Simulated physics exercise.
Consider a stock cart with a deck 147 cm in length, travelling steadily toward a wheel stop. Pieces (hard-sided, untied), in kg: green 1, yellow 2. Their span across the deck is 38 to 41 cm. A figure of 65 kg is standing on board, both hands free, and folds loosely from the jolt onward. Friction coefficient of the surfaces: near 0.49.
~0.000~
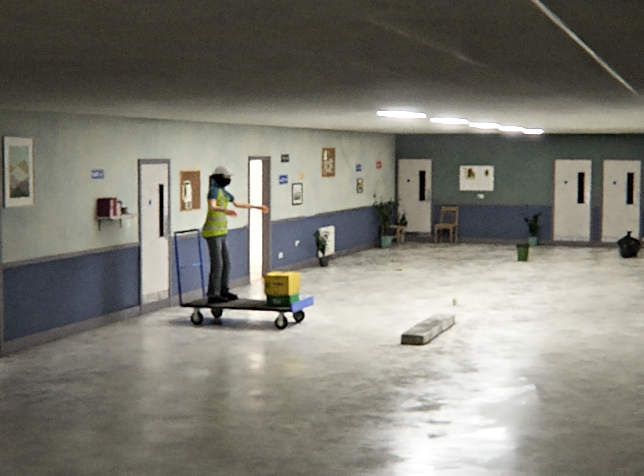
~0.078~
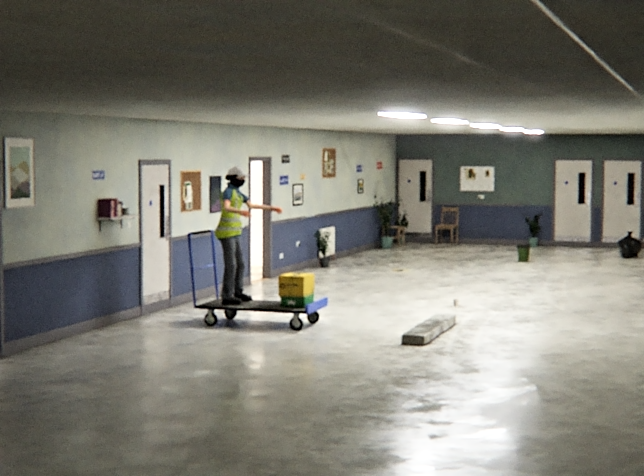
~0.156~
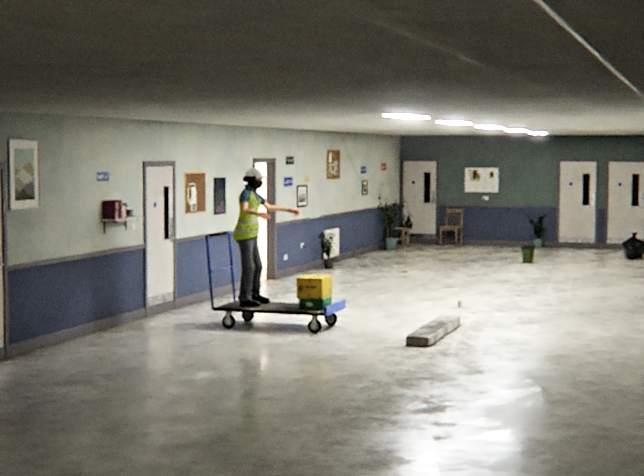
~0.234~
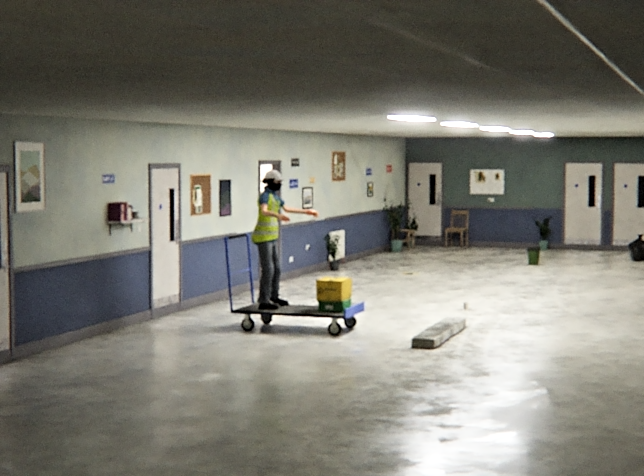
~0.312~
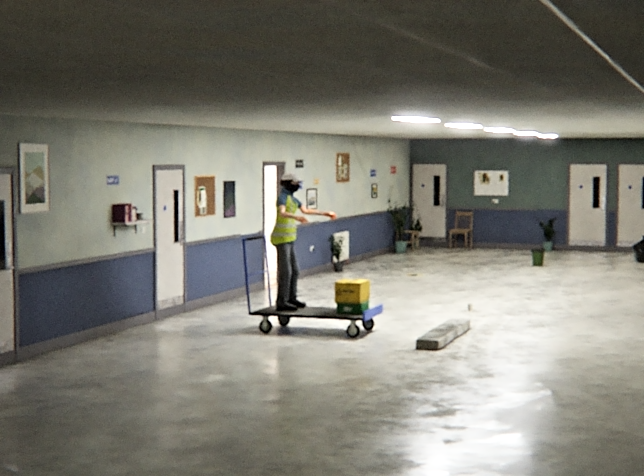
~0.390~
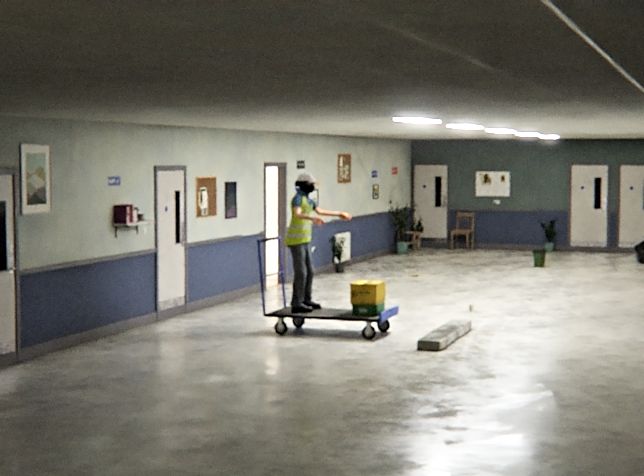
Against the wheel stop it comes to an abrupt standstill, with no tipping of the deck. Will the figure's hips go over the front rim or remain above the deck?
The figure's hips go over the front rim.
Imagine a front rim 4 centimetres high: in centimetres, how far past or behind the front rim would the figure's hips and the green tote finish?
Rest positions from the front rim: Hips 50 cm past; green 30 cm behind.
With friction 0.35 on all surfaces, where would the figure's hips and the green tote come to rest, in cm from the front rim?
The hips would end 50 past the front rim, and the green one 30 behind it.
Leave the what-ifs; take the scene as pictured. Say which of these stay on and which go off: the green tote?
End result - green: Stays.
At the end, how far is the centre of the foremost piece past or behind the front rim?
110 cm past the rim.
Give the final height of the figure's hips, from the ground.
Around 10 centimetres high.
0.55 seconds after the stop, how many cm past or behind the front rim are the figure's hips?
Roughly 15 cm behind it.
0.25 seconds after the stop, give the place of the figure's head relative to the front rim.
The head is some 50 cm back from the front rim.
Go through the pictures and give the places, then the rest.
Hips (215, 230), yellow carton (282, 283), rim corner (292, 310); 157 cm still to roll, in the first frame.
Hips (229, 231), yellow carton (297, 285), rim corner (307, 311); 139 cm still to roll, in the second frame.
Hips (247, 233), yellow carton (315, 287), rim corner (325, 313); 120 cm still to roll, in the third frame.
Hips (265, 235), yellow carton (334, 289), rim corner (345, 316); 102 cm still to roll, in the fourth frame.
Hips (283, 237), yellow carton (352, 291), rim corner (364, 318); 84 cm still to roll, in the fifth frame.
Hips (298, 238), yellow carton (368, 292), rim corner (380, 319); 65 cm still to roll. Speed about 2.4 m/s, in the sixth frame.
The wheels strike at 0.67 s.
After 0.92 s the figure's hips are 61 cm behind the rim, near (393, 261) in the last picture's view.
After 1.22 s the figure's hips are 13 cm behind the rim, near (432, 289) in the last picture's view.
After 1.67 s the figure's hips are 37 cm past the rim, near (472, 326) in the last picture's view.
Final state at 4.5 s, past the rim, yellow carton and the figure's hips; behind it, green tote.
